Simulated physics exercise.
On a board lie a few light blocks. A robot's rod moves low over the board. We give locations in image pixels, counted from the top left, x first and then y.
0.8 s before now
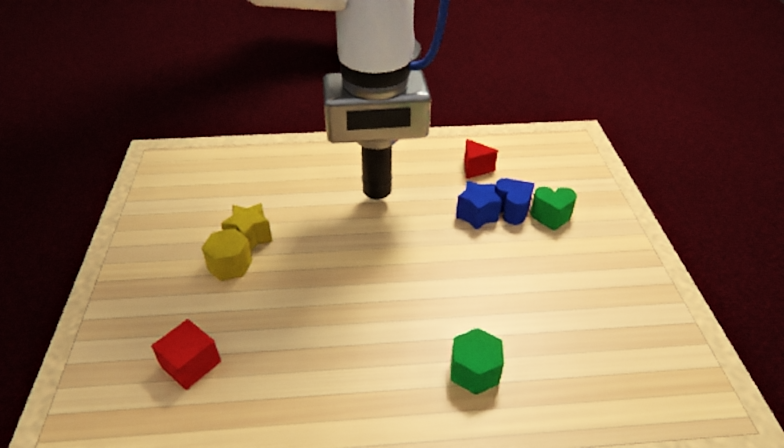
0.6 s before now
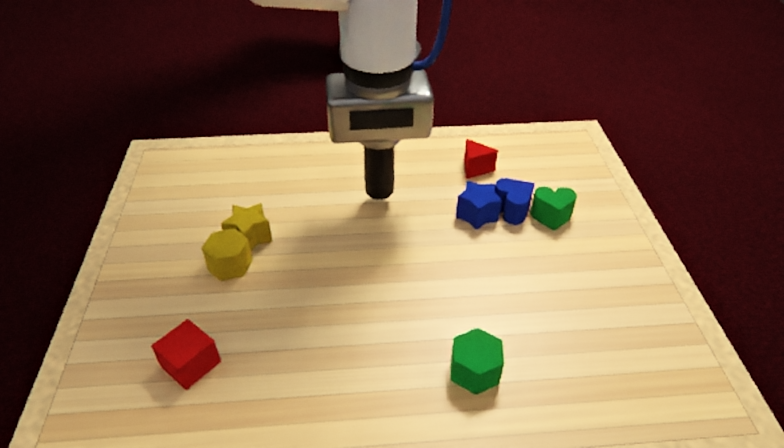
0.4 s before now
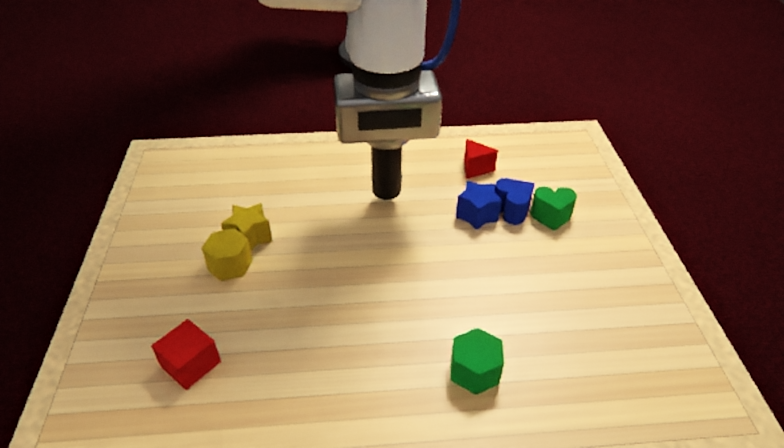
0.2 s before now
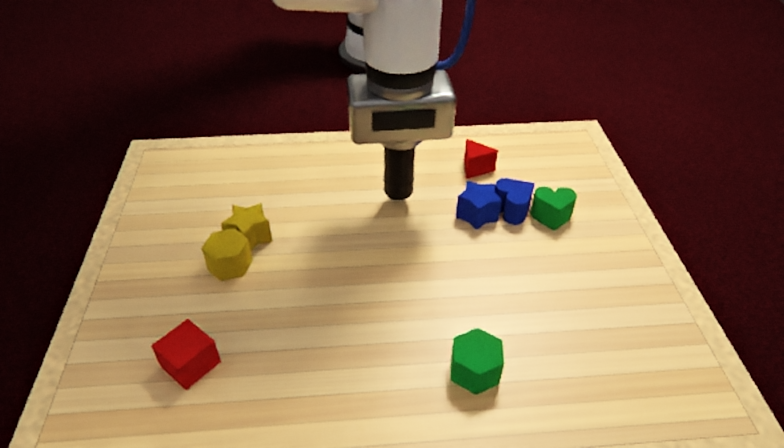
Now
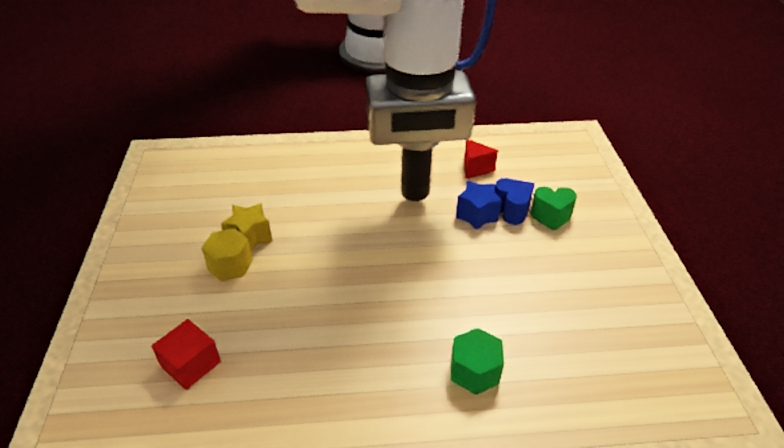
A robot arm moved its dark rod a short way to the right, low over a wooden board, while the red, blue, green and yellow blocks scattered around it all stayed still.
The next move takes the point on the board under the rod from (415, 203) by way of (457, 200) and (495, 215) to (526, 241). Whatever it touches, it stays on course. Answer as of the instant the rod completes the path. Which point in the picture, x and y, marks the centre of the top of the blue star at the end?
Top centre: (543, 243).
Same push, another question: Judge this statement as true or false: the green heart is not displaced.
Answer: False.
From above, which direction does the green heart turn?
Spin direction: Clockwise.
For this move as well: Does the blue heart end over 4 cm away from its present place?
No.
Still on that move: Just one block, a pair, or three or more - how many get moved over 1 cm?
It shifts three blocks or more.
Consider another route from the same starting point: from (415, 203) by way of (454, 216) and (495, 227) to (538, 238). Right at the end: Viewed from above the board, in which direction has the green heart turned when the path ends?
Viewed from the top, it goes clockwise.
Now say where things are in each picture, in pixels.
Rod tip (377, 191); block tops, red triangular block (478, 149); blue star (480, 193); blue heart (516, 189); green heart (557, 196), in the first picture.
Rod (380, 191); blocks unchanged, in the second picture.
Rod (387, 191); blocks unchanged, in the third picture.
Rod (399, 192); blocks unchanged, in the fourth picture.
Rod (415, 193); red triangular block (478, 149); blue star (480, 193); blue heart (516, 189); green heart (557, 196), in the fifth picture.
The first path, step by step. One third of the way, rod (459, 190); blue star (485, 195); blue heart (523, 191); green heart (560, 196).
Two thirds of the way, rod (497, 206); blue star (514, 215), turned 45° clockwise; blue heart (536, 193), turned 30° anticlockwise; green heart (573, 198), turned 20° clockwise.
At the end, rod (528, 231); red triangular block in place; blue star (543, 243), turned 50° clockwise; blue heart (542, 194), turned 50° anticlockwise; green heart (579, 197), turned 30° clockwise.
